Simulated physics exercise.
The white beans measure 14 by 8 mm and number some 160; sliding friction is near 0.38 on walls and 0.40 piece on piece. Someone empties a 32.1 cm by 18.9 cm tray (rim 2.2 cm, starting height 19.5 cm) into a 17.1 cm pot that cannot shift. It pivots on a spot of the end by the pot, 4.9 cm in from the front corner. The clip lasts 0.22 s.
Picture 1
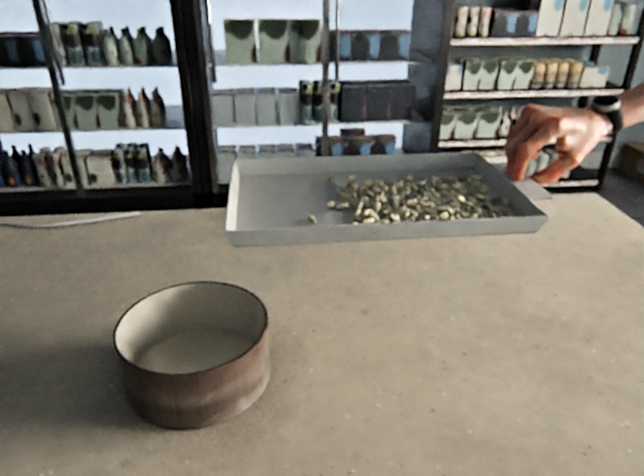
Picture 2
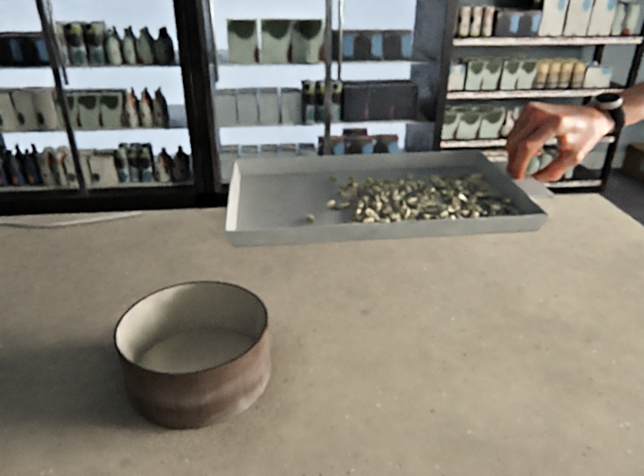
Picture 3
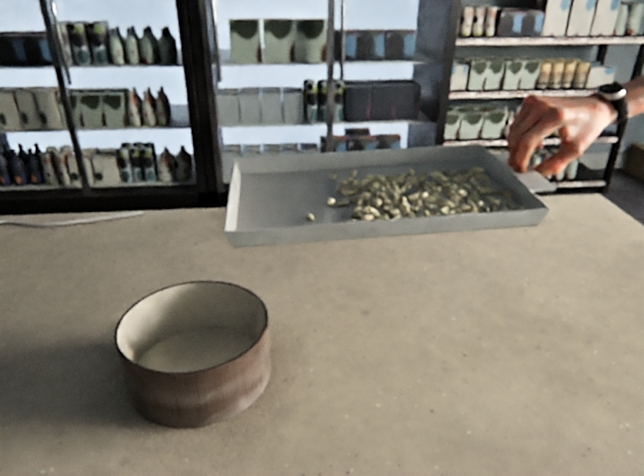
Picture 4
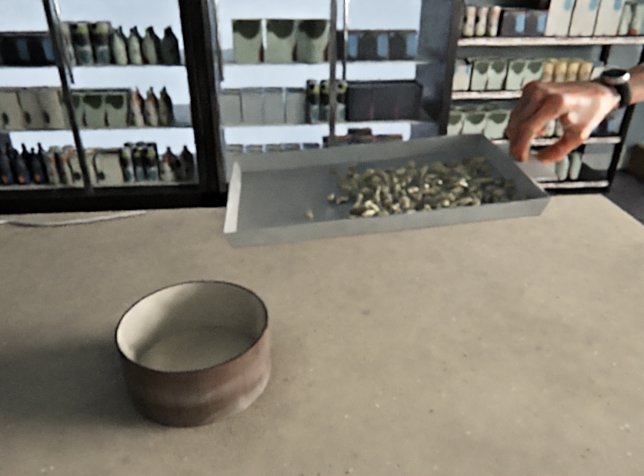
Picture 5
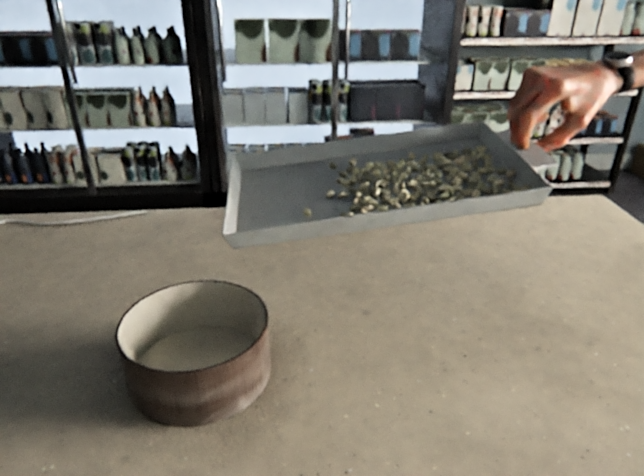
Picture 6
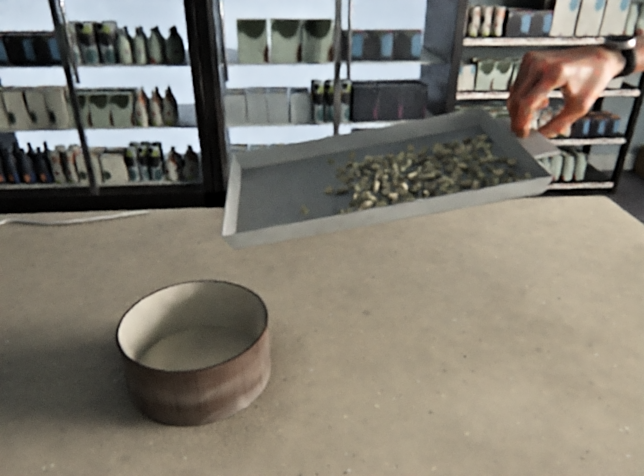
A hand gripped the right end of a gray tray of pale beans and slowly raised it, tilting the tray gently down toward the left, while the round brown pot sat still on the table.
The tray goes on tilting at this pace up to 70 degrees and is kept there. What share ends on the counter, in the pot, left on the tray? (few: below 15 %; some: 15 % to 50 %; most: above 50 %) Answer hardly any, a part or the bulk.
Counter hardly any, pot the bulk, tray a part.
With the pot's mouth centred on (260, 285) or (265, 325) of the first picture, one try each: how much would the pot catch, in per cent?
About 0 and 30 per cent.
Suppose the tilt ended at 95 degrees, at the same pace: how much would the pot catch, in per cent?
In that case some 100 per cent.
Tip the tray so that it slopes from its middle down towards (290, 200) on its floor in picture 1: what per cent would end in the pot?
About 15 per cent.
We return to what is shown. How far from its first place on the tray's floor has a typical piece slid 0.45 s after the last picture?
Some 7 cm.
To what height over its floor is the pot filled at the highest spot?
About 1.5 cm.
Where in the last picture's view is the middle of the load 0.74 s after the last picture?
Around (228, 224).
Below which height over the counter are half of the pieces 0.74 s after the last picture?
Roughly 22 cm.
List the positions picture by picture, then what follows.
The first picture shows tray tilt 0 degrees, front corners at (232, 227) and (540, 214); middle of the pieces at (424, 201); pot at (193, 322).
The second picture shows tray tilt 1 degrees, front corners at (232, 228) and (541, 212); middle of the pieces at (424, 200).
The third picture shows tray tilt 2 degrees, front corners at (231, 228) and (542, 206); middle of the pieces at (425, 196).
The fourth picture shows tray tilt 5 degrees, front corners at (230, 229) and (543, 196), lowest corner left front; middle of the pieces at (425, 188).
The fifth picture shows tray tilt 8 degrees, front corners at (229, 230) and (544, 185), lowest corner left front; middle of the pieces at (425, 181).
The sixth picture shows tray tilt 10 degrees, front corners at (228, 232) and (544, 174), lowest corner left front; middle of the pieces at (425, 173); pot at (194, 320).
Then, 0.45 s after the last picture, tilt 39 degrees; the tray holds 100 %, the pot 0 %.
Then, 0.74 s after the last picture, tilt 58 degrees; the tray holds 75 %, the pot 5 %.
Then, 1.14 s after the last picture, tilt 70 degrees; the tray holds 35 %, the pot 60 %.
In the end, counter 5 %, pot 65 %, tray 35 %.
